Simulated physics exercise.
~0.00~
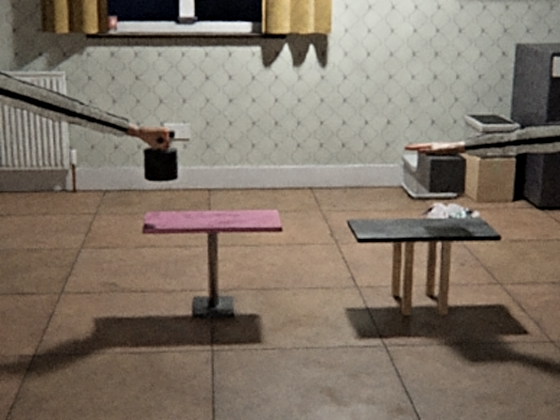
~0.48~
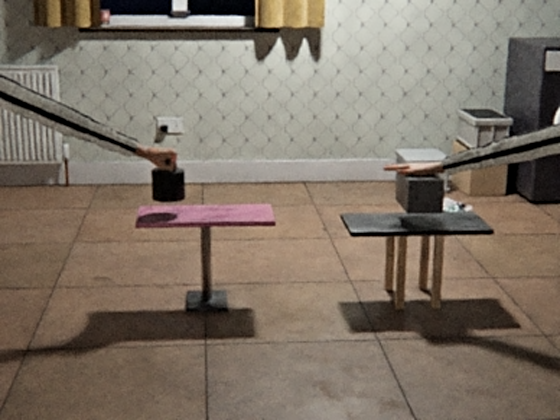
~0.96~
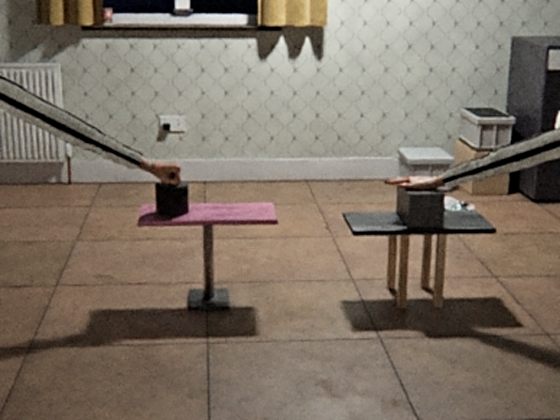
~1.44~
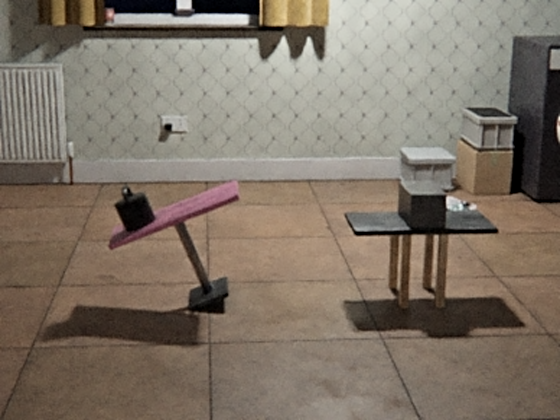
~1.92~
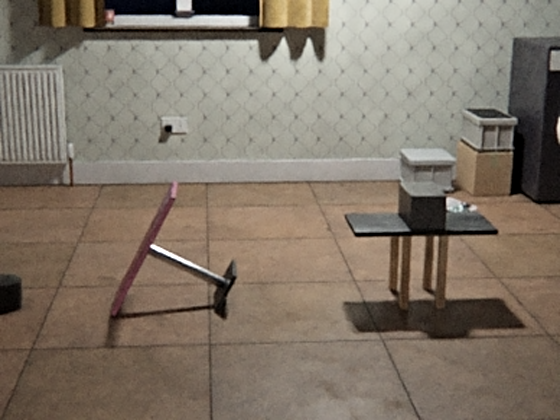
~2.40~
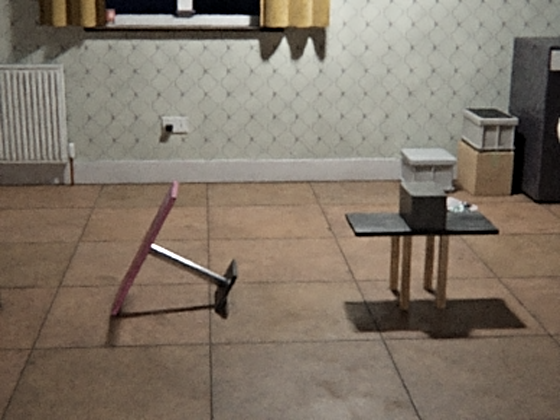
In a room with a tiled floor, patterned wallpaper and yellow curtains, a slightly swaying camera looks straight at two small tables. A pink-topped one on a single post stands at left, and a dark-topped one on pale wooden legs stands at right. Two striped-sleeved arms reach in from either side, lowering a black cylinder onto the pink top's left end and a dark grey block onto the other table. Once the hands let go, the pink table tips left and the cylinder slides away. It ends toppled on its edge, while the dark table stands steady beneath its block.
